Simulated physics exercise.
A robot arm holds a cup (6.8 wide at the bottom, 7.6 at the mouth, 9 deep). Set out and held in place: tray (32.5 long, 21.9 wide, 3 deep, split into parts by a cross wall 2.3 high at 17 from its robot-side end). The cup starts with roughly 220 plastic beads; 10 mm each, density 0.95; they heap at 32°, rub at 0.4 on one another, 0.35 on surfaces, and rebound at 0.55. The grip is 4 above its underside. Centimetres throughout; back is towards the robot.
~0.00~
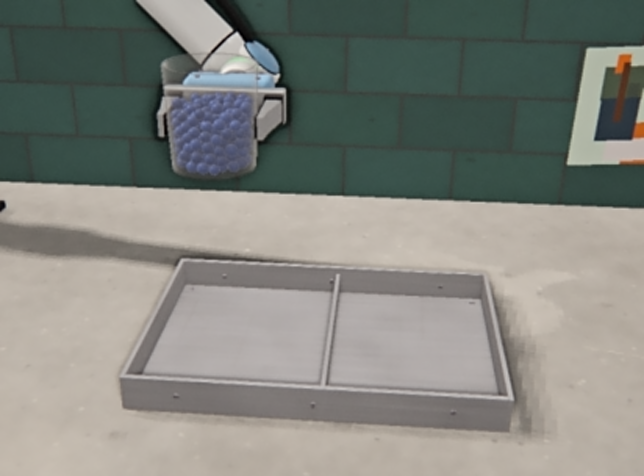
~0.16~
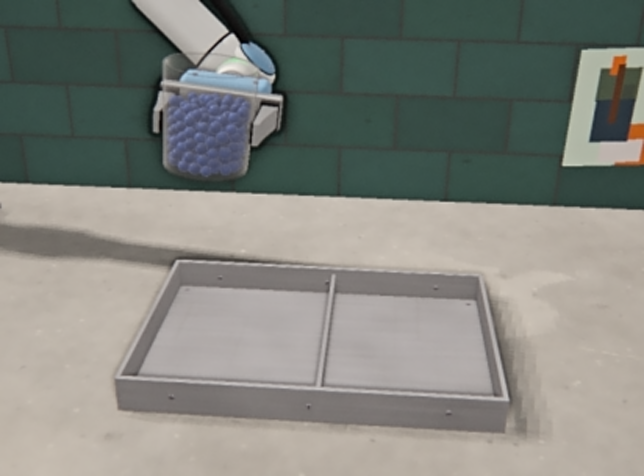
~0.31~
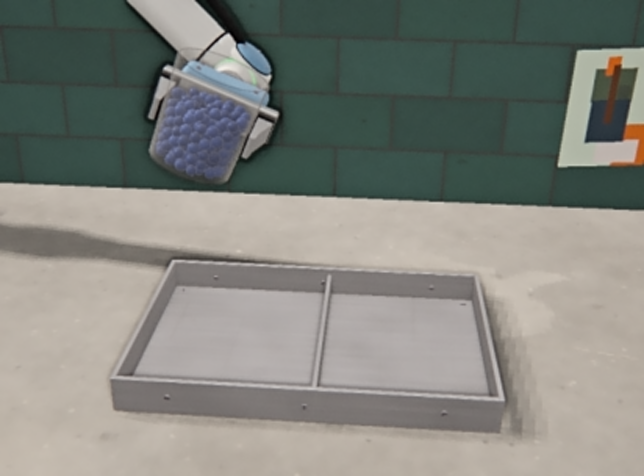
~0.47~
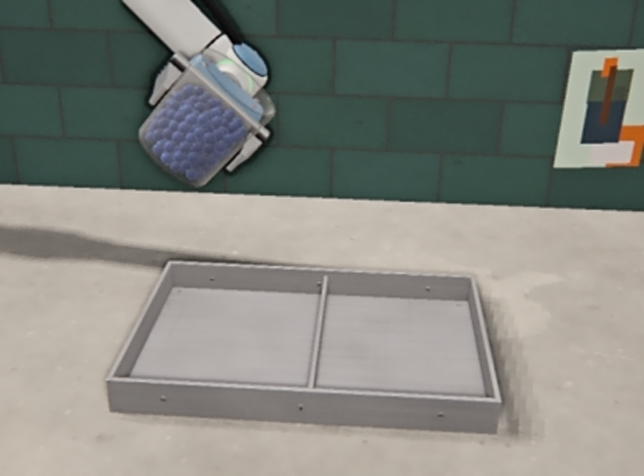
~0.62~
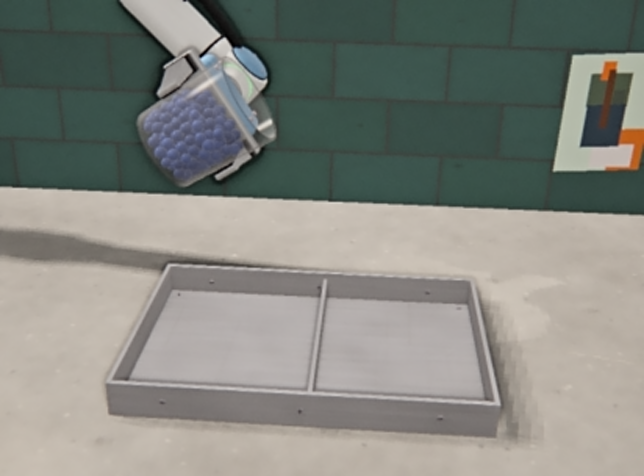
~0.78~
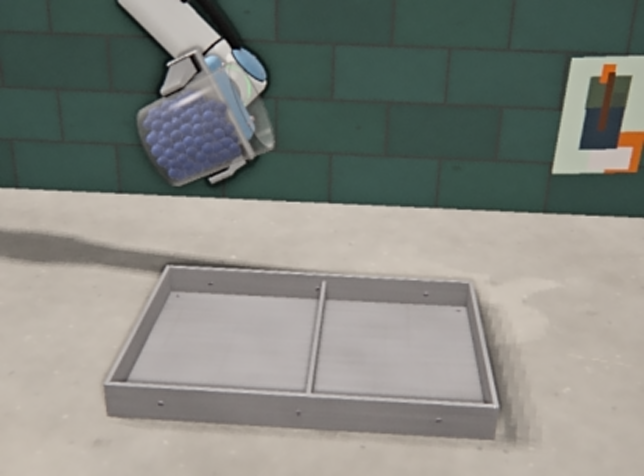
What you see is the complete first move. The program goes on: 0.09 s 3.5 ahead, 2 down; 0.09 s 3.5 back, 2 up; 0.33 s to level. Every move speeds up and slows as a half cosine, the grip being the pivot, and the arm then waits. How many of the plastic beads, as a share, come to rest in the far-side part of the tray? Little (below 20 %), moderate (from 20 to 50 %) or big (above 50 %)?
In the far-side part of the tray the share is little, below 20 %.
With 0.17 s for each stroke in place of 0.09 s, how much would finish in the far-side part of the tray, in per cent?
It would be near 0 per cent.
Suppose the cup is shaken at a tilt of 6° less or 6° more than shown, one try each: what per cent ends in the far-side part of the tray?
Some 5 and 10 per cent.
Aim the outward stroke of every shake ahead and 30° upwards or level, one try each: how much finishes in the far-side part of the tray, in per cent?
Some 45 and 20 per cent.
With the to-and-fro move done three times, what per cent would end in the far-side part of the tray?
In that case some 15 per cent.
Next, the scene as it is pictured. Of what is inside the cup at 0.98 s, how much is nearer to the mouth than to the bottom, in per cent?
Some 40 per cent.
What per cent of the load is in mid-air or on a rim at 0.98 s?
Roughly 3 per cent.
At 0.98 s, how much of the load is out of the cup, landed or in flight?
About 5 per cent by then.
After 0.98 s, tilted 62° forward, highest piece 27 above the table; 209 in the cup, 7 in flight or on a rim.
After 1.19 s, tilted 14° forward, highest piece 27 above the table; 193 in the cup, 12 in the far-side part, 7 in the robot-side part, 4 in flight or on a rim.
After 1.49 s, level, highest piece 26 above the table; 193 in the cup, 16 in the far-side part, 6 in the robot-side part, 1 in flight or on a rim.
After 2.54 s, level, highest piece 26 above the table; 193 in the cup, 16 in the far-side part, 7 in the robot-side part.
At rest, 193 in the cup, 16 in the far-side part, 7 in the robot-side part. That is 7 % in the far-side part of the tray.
